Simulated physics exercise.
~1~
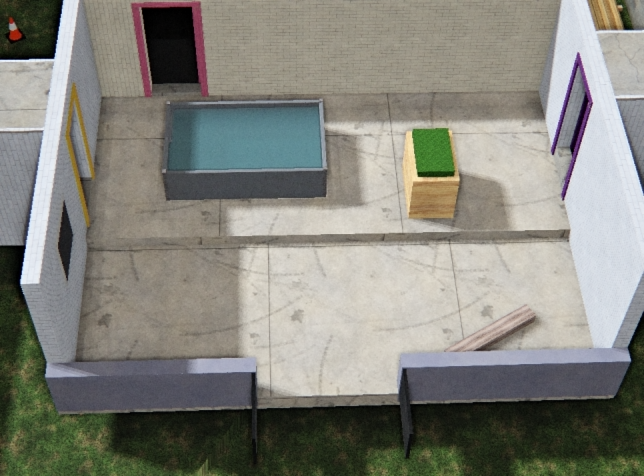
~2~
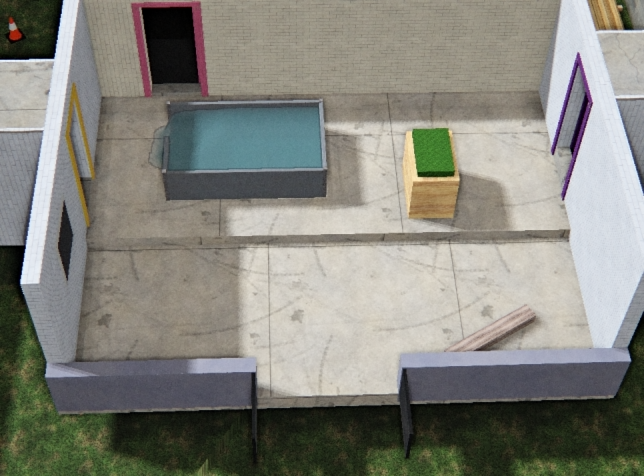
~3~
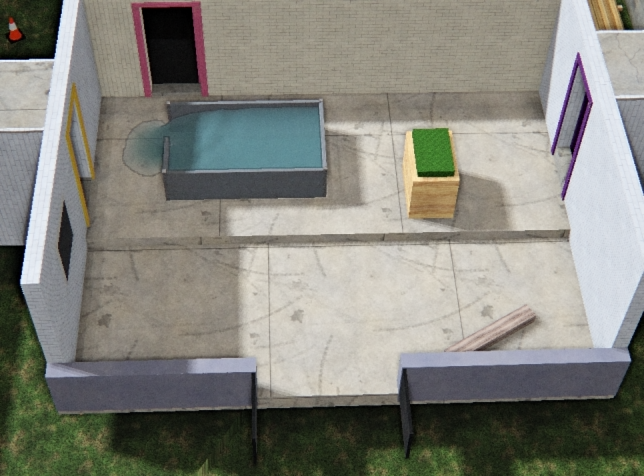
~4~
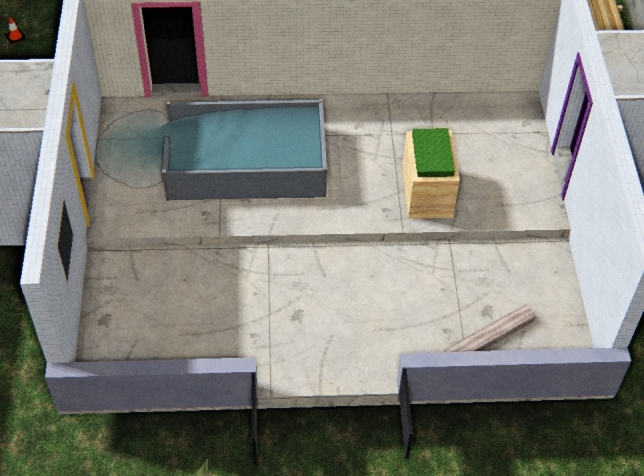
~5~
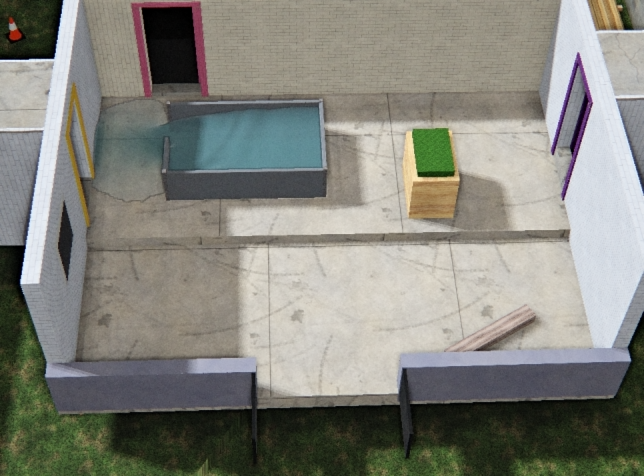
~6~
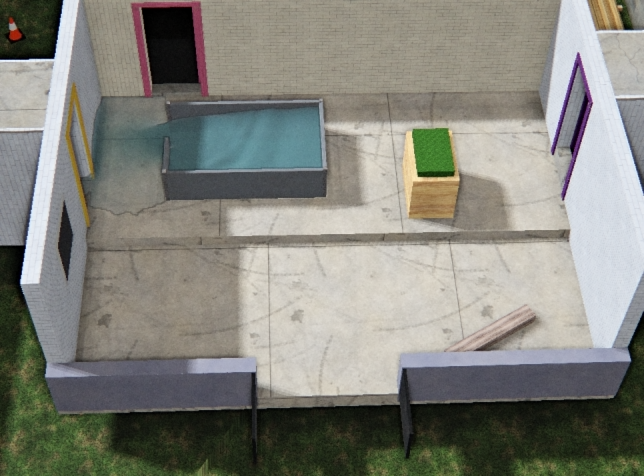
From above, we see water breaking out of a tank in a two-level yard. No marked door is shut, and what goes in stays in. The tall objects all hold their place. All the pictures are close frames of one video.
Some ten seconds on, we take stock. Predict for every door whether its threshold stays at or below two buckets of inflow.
In order: The pink door will allow in an excess, the yellow door will allow in an excess, the purple door will allow in no excess.
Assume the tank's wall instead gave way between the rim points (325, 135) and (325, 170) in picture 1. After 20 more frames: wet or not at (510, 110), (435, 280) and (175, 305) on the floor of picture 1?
The first spot is swamped, the second swamped, the third spared.
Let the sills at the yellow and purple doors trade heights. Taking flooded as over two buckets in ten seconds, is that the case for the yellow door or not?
Yellow door: Remains below the threshold.
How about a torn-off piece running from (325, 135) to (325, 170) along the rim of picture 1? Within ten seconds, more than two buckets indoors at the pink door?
As I see it, the pink door stays short of it.
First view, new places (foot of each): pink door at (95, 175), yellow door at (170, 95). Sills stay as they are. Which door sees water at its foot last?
The door marked purple.
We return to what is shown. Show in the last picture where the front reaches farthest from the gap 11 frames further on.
The farthest wet point should be near (78, 346).
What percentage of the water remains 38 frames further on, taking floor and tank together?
About 94 per cent.
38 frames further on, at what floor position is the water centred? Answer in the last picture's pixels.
About (248, 186).
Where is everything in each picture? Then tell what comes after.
Still water in the tank at (245, 139), in the first frame.
Water pours out at (172, 139) and has run to (164, 130), in the second frame.
The front is at (130, 164), out from the gap at (172, 141), in the third frame.
The front is at (97, 149), out from the gap at (172, 141), in the fourth frame.
Water pours out at (172, 141) and has run to (100, 116), in the fifth frame.
Water pours out at (172, 141) and has run to (103, 97), in the sixth frame.
A moment on, water covers 10 % of the floor; the pink door wet at the sill, nothing in, the yellow door under two buckets in, the purple door not reached.
Next, water covers 20 % of the floor; the pink door under two buckets in, the yellow door over two buckets in, the purple door not reached.
Then, water covers 35 % of the floor; the pink door over two buckets in, the yellow door over two buckets in, the purple door not reached.
Later, water covers 55 % of the floor; the pink door over two buckets in, the yellow door over two buckets in, the purple door wet at the sill, nothing in.
In the end, water covers 85 % of the floor; the pink door over two buckets in, the yellow door far over two buckets in, the purple door wet at the sill, nothing in.
